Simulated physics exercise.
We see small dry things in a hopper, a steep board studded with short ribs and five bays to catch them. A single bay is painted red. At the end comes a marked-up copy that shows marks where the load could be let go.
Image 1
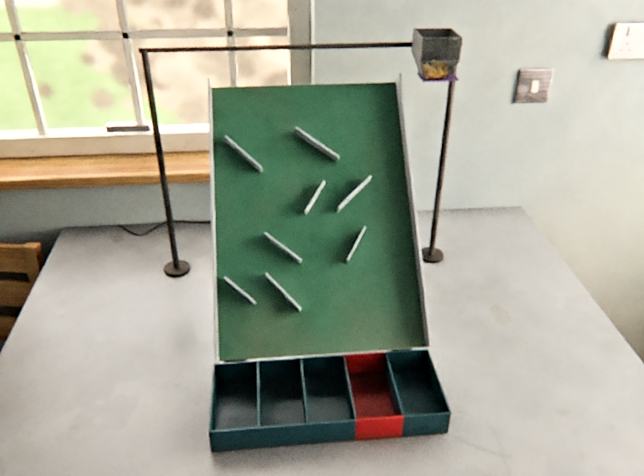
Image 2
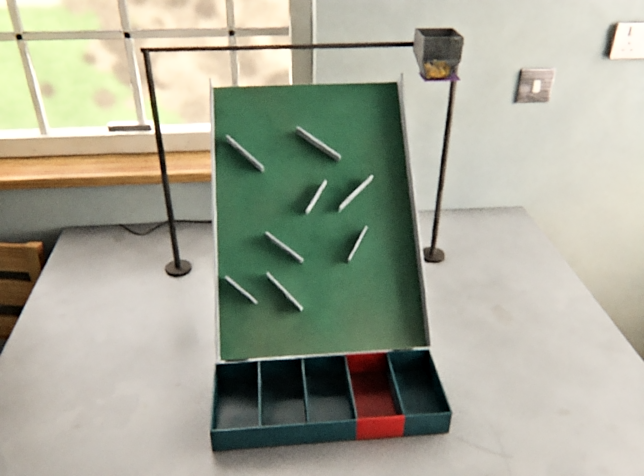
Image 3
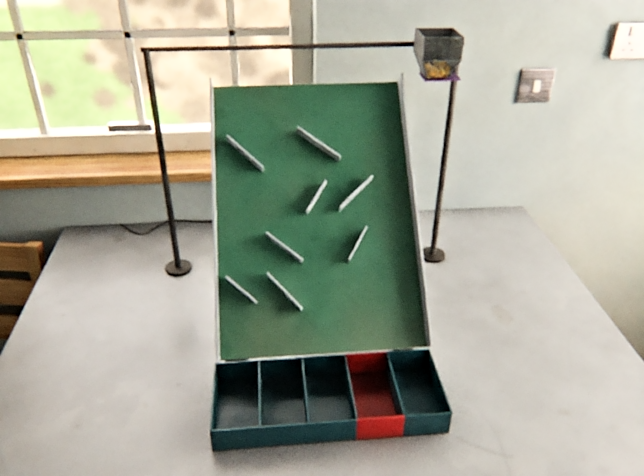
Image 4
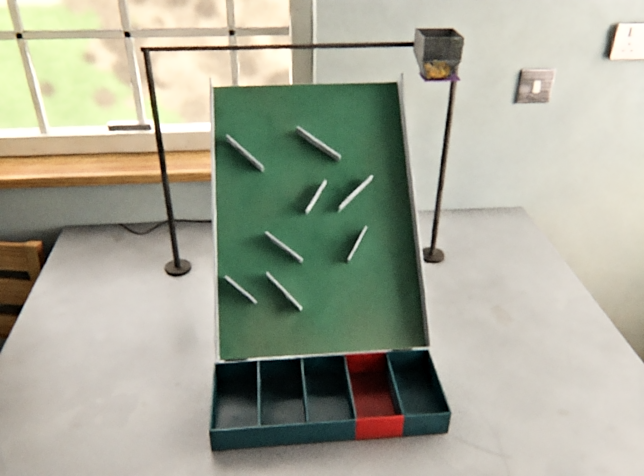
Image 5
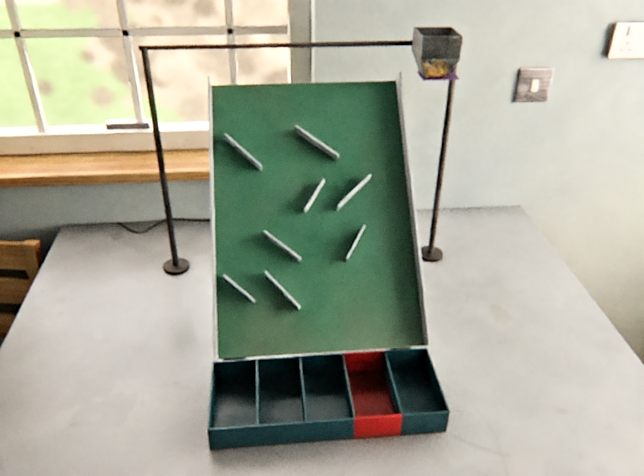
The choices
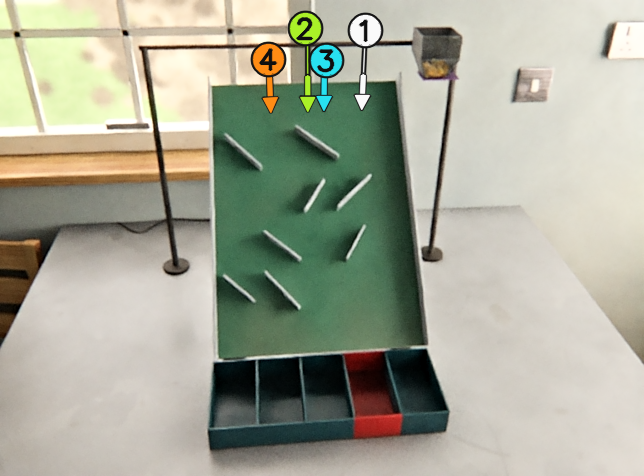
In the video, a small hopper holding yellowish pieces sits above the upper right of a steep green board with short angled ribs and five bays below, the fourth from the left red; nothing moves apart from slight view shifts.
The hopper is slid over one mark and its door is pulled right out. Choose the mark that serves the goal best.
The best mark is 4.
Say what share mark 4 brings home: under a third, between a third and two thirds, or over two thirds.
It is between a third and two thirds.
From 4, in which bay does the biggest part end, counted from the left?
The fourth from the left.
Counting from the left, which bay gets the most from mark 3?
The third.
On the marked copy, mark 1 meets the board at (362, 104); mark 2 meets the board at (307, 106); mark 3 meets the board at (323, 105); mark 4 meets the board at (270, 107).
With 1, a small part in the red bay, most in other bays, a small part outside the box.
With 2, a small part in the red bay, most in other bays, a small part outside the box.
With 3, a small part in the red bay, most in other bays.
With 4, about two thirds in the red bay, about a third in other bays.
